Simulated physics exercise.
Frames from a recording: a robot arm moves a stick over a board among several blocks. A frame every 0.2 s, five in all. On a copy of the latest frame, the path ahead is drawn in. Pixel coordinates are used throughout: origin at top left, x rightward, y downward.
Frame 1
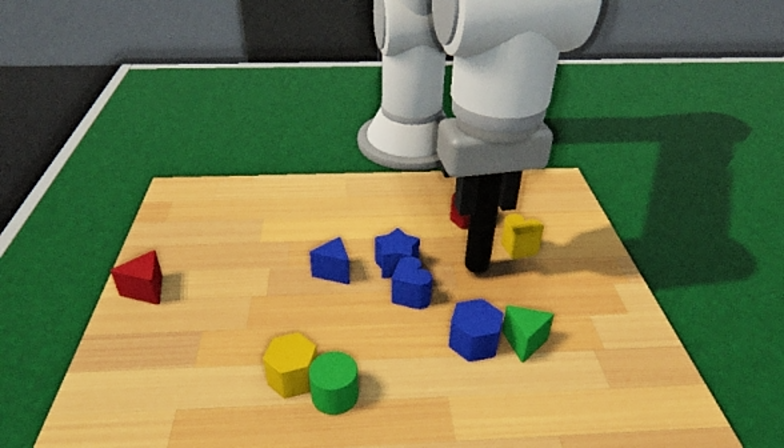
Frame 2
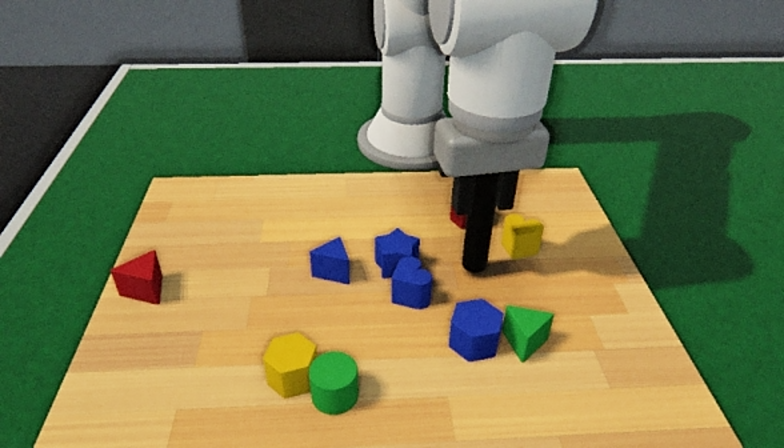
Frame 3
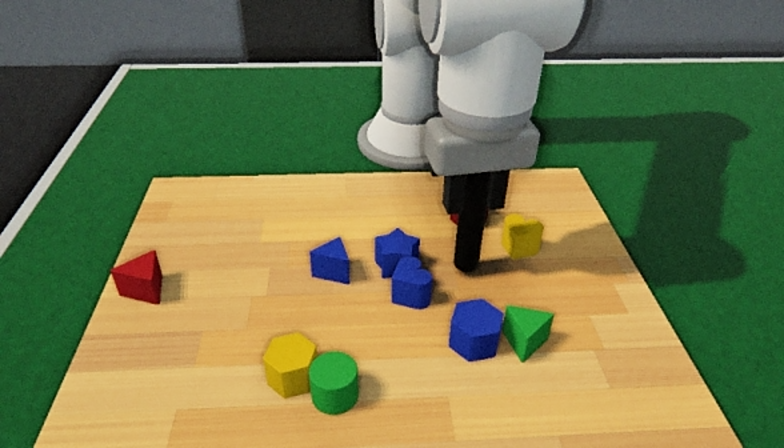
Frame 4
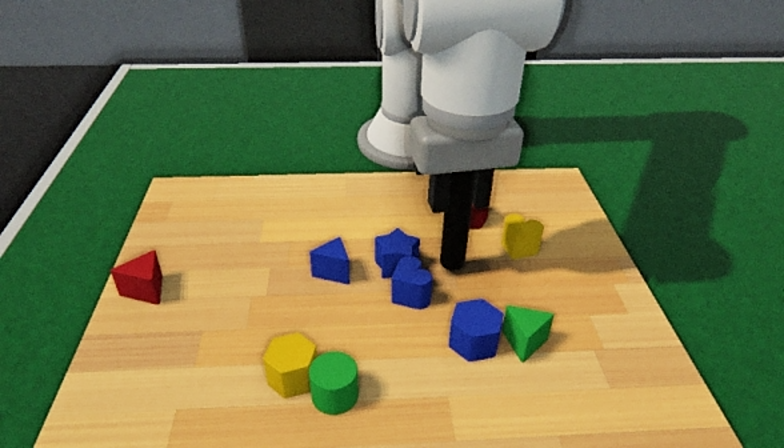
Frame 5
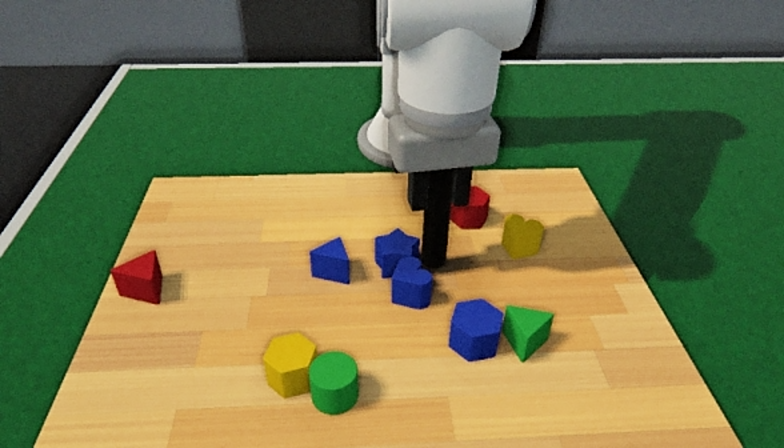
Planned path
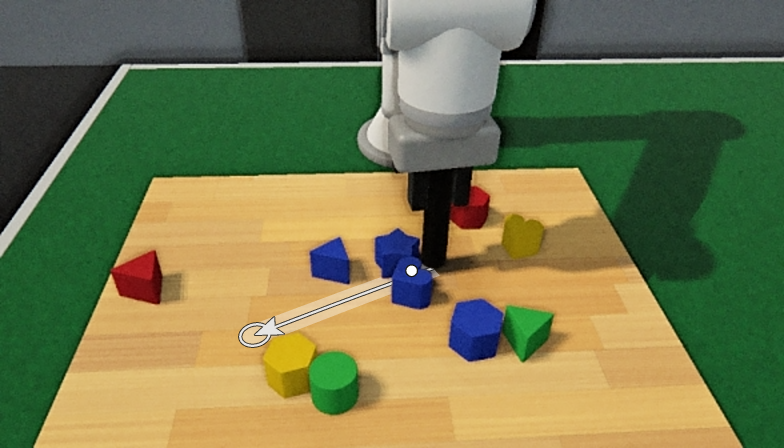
On a wooden board edged by green, a robot arm moving its black stick left toward blue blocks, the blocks staying still.
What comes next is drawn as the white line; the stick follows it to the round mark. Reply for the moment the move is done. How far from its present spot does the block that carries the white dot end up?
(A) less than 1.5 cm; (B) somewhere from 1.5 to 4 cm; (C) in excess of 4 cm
My answer is option B.
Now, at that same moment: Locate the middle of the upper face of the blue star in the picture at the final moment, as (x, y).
It should be at about (376, 241).
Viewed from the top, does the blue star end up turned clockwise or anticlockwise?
Clockwise.
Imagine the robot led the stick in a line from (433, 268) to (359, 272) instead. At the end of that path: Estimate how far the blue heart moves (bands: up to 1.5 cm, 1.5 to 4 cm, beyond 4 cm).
That one ends up within 1.5 cm of where it is now.
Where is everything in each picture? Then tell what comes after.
In the first picture, stick tip at (477, 266); block tops, blue triangular piece at (332, 249); blue star at (397, 242); blue heart at (412, 271).
In the second picture, stick at (474, 266); blocks unchanged.
In the third picture, stick at (466, 265); blocks unchanged.
In the fourth picture, stick at (452, 264); blocks unchanged.
In the fifth picture, stick at (433, 262); blue triangular piece at (332, 249); blue star at (397, 242); blue heart at (412, 271).
Path on the board, from (433, 268) directly to (255, 335); the dot is on the blue heart.
On the path given first. One third of the way, stick at (378, 282); blue star at (376, 241), turned 45° clockwise; blue heart at (403, 281), turned 60° anticlockwise.
Two thirds of the way, stick at (318, 304); blue star at (376, 241), turned 45° clockwise; blue heart at (403, 281), turned 60° anticlockwise.
At the end, stick at (254, 328); blue triangular piece in place; blue star at (376, 241), turned 45° clockwise; blue heart at (403, 281), turned 60° anticlockwise.
